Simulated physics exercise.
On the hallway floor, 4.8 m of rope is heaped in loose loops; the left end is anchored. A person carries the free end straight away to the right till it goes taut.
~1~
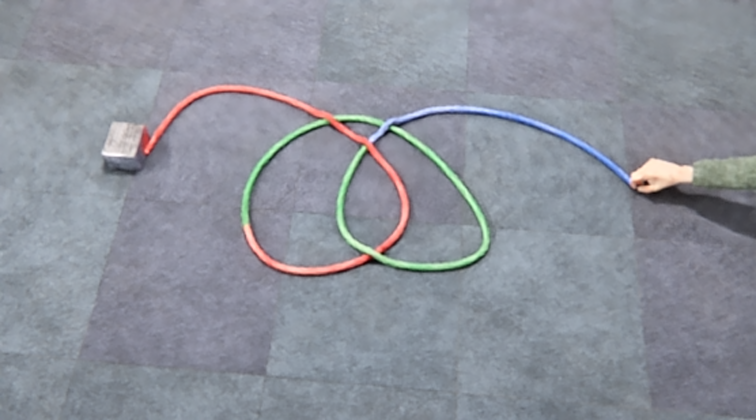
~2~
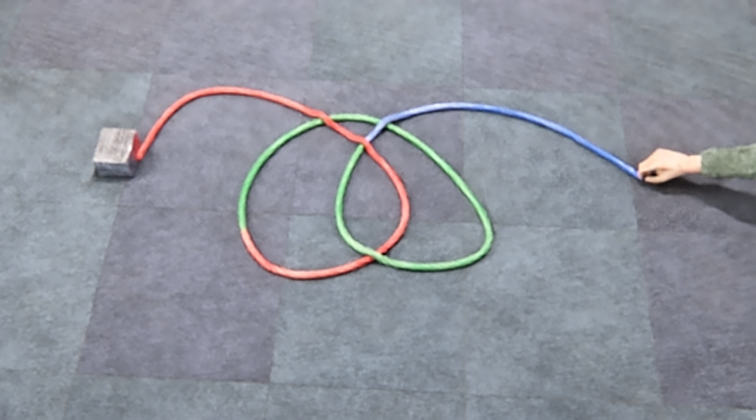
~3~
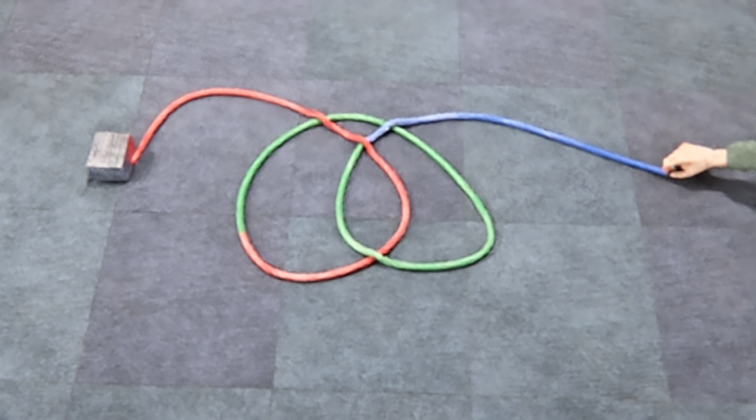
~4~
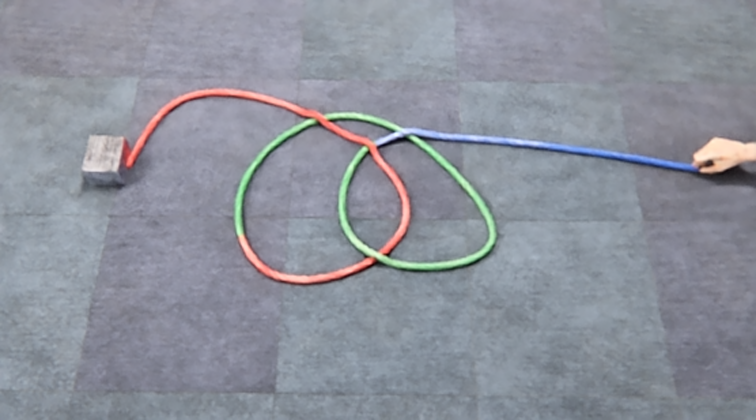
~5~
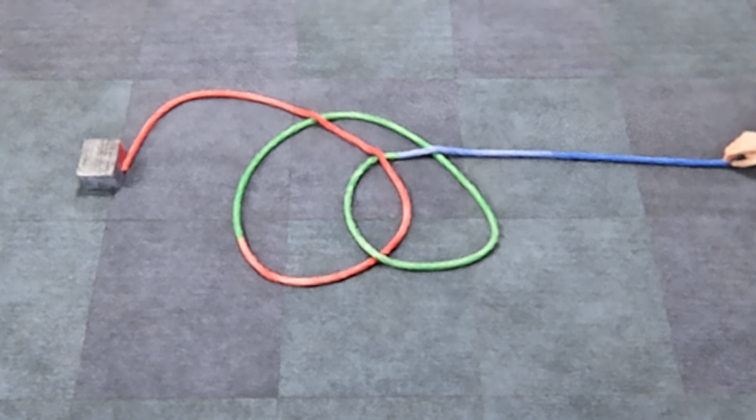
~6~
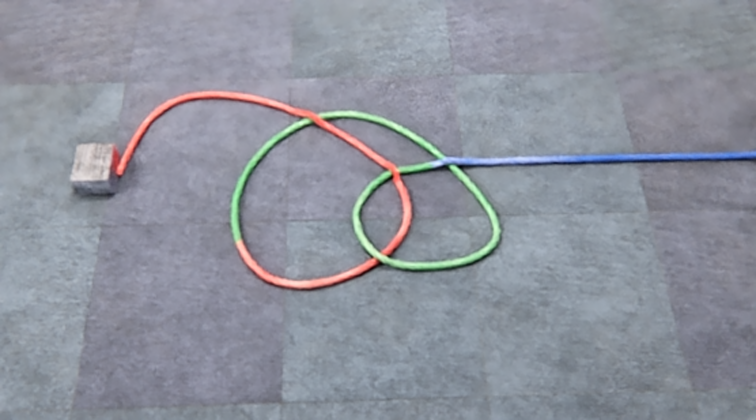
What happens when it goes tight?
The rope straightens out.
Next, the ends are 2.6 m apart, loops still 51 cm across.
Then, the ends are 3.5 m apart, loops still 9 cm across.
After that, the ends are 4.3 m apart, loops still 9 cm across.
Later, the ends are 4.8 m apart, and it runs straight.
At the end, the ends are 4.8 m apart, and it runs straight.
